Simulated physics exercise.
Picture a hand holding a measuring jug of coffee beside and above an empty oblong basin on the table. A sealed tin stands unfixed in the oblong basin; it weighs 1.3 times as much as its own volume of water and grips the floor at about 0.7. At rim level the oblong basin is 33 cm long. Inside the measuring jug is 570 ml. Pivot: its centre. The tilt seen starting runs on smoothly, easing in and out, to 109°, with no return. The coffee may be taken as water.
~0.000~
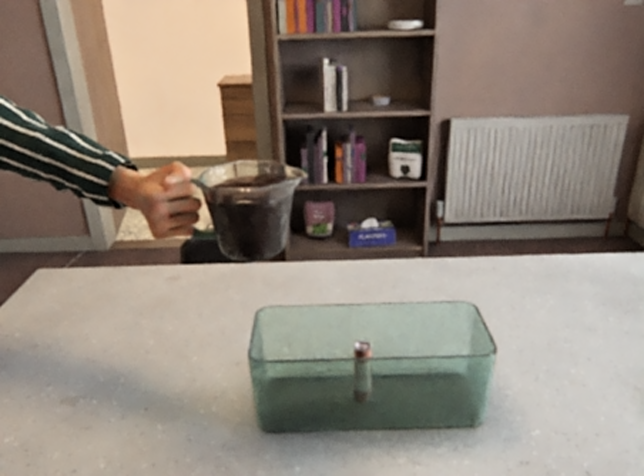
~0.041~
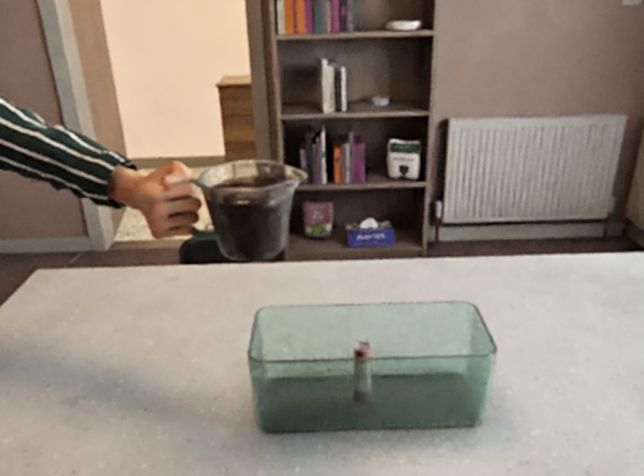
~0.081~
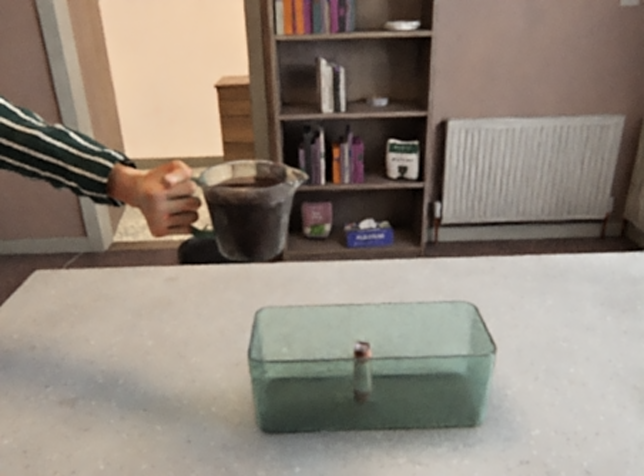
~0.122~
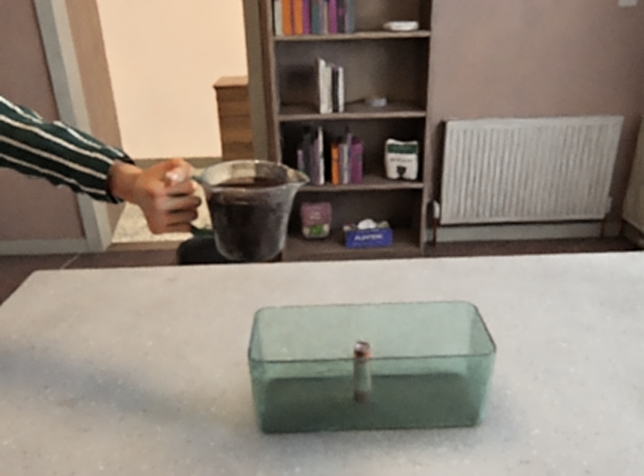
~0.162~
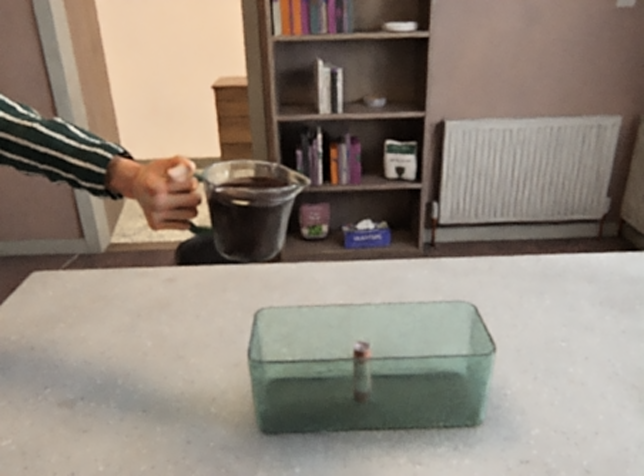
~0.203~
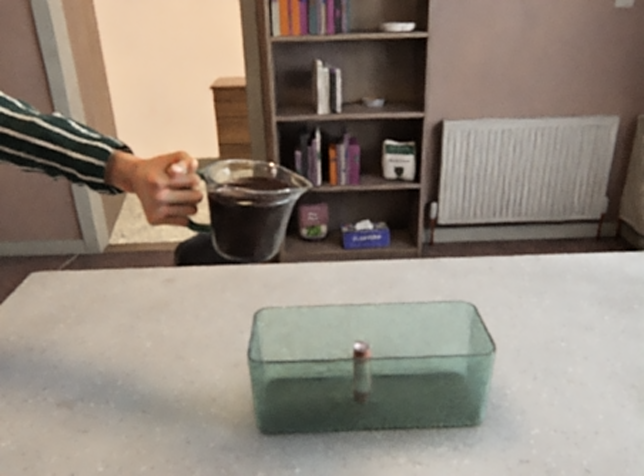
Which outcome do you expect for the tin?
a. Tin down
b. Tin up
a, tin down.
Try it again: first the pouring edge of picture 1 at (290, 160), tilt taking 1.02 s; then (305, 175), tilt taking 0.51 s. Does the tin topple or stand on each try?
Run one: It tumbles. Run two: It tumbles.
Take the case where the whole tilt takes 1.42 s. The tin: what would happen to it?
In that case the tin overturns.
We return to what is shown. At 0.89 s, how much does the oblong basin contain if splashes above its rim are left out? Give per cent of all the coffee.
Around 70 per cent of the whole.
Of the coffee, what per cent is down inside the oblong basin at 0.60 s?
The basin holds roughly 5 in a hundred parts at that moment.
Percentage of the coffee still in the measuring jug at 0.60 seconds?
About 68 percent.
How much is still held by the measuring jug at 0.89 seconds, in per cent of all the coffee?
10 per cent or so.
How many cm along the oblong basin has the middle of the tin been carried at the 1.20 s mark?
Estimate: Around 9 cm.
After 0.60 s the tilt is 69° and 68 per cent is still to pour; the tin stands where it began.
After 0.89 s the tilt is 104° and 10 per cent is still to pour; the tin stands where it began.
After 1.20 s the tilt is 109° and 0 per cent is still to pour; the tin lies on its side.
After 1.53 s the tilt is 109° and 0 per cent is still to pour; the tin lies on its side.
In the end the tin lies on its side.
